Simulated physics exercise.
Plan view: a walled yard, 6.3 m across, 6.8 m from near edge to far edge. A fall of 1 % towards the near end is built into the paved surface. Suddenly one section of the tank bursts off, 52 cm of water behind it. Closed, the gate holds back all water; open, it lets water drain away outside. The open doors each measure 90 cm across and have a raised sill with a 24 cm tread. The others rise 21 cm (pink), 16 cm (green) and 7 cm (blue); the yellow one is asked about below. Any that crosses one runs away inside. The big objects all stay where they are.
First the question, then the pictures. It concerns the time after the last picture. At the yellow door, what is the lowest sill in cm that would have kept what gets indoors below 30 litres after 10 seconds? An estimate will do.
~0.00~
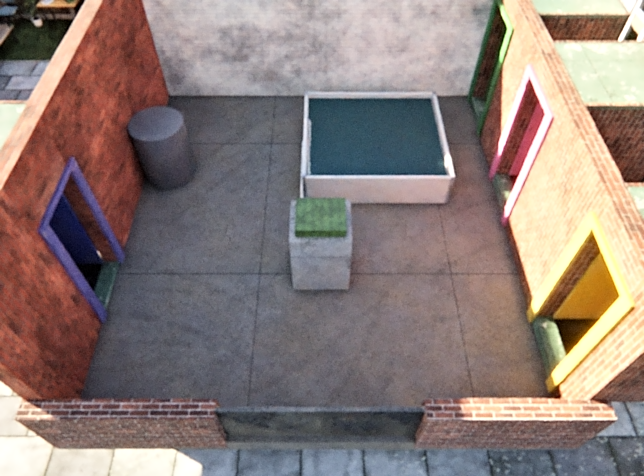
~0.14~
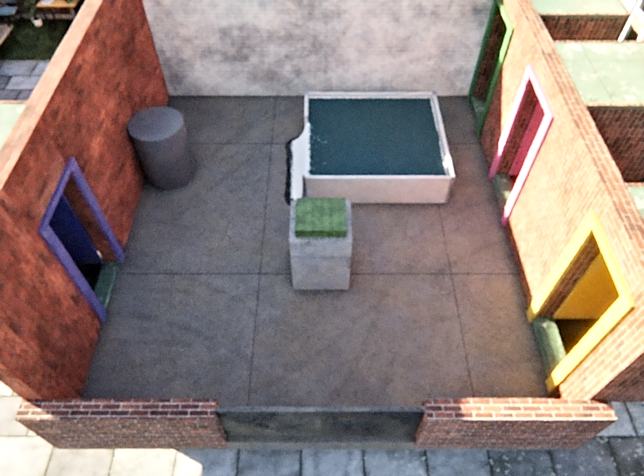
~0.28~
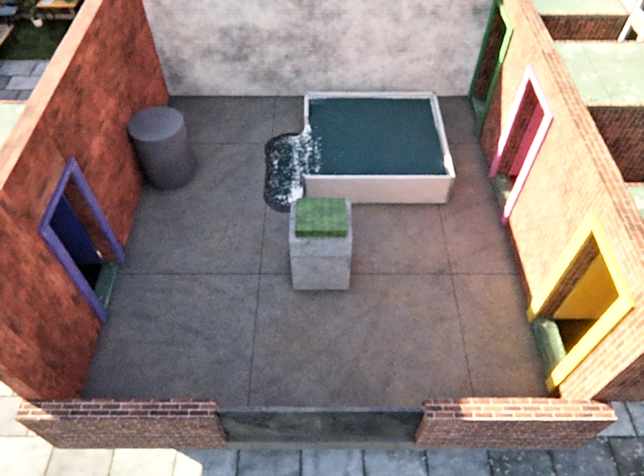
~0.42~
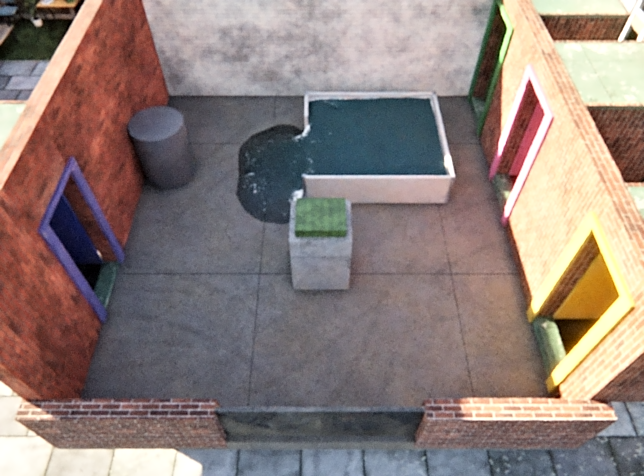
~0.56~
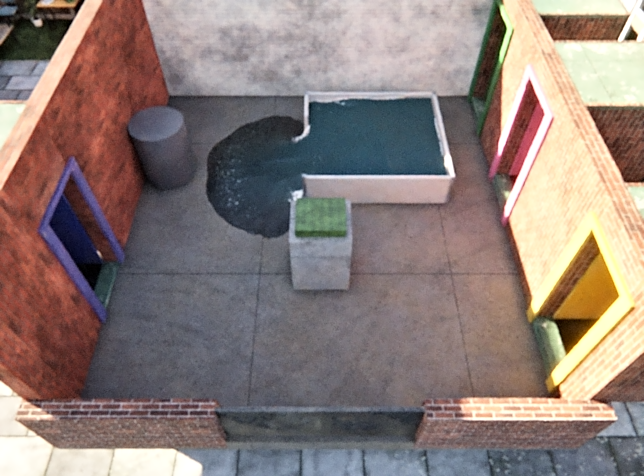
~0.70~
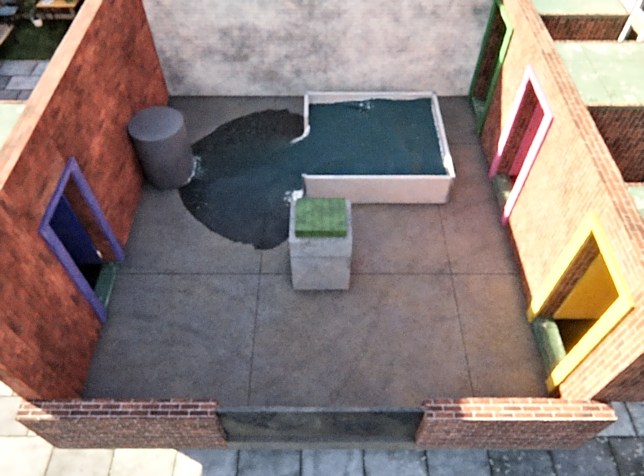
Somewhere near 8 cm.
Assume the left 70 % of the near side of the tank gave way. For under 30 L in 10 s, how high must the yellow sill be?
It needs to be about 14.5 cm high.
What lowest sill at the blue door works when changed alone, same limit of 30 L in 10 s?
Blue: Roughly 11.0 cm.
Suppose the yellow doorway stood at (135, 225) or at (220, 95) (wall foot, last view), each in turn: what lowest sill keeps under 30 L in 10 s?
First place around 21 cm, second around 12.5 cm.
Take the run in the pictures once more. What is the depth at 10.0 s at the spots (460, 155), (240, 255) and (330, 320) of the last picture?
That's 4, 3 and 5 cm, in the order given.
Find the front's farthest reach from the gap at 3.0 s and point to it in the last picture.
Roughly at (74, 422) in the last view.
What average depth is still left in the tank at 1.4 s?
Close to 37 cm deep on average.
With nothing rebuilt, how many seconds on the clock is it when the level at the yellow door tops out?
Around 6.5 s, give or take.
After 1.4 s water covers 25 % of the floor, deepest (32 cm) near (196, 173); it has not reached the yellow door.
After 3.0 s water covers 40 % of the floor, deepest (36 cm) near (74, 422); it has not reached the yellow door.
After 10.0 s water covers 95 % of the floor, deepest (14 cm) near (548, 423); 12 cm at the yellow door, 0 litres in over its 20 cm sill.
At the yellow door as built, the water arrived by 5.9 s and peaked near 13 cm at 6.4 s.
With a sill of 6.5 cm, 51 litres would have come in within the 10 s; with 10 cm, 9 litres. So under 30 litres takes about 8 cm.
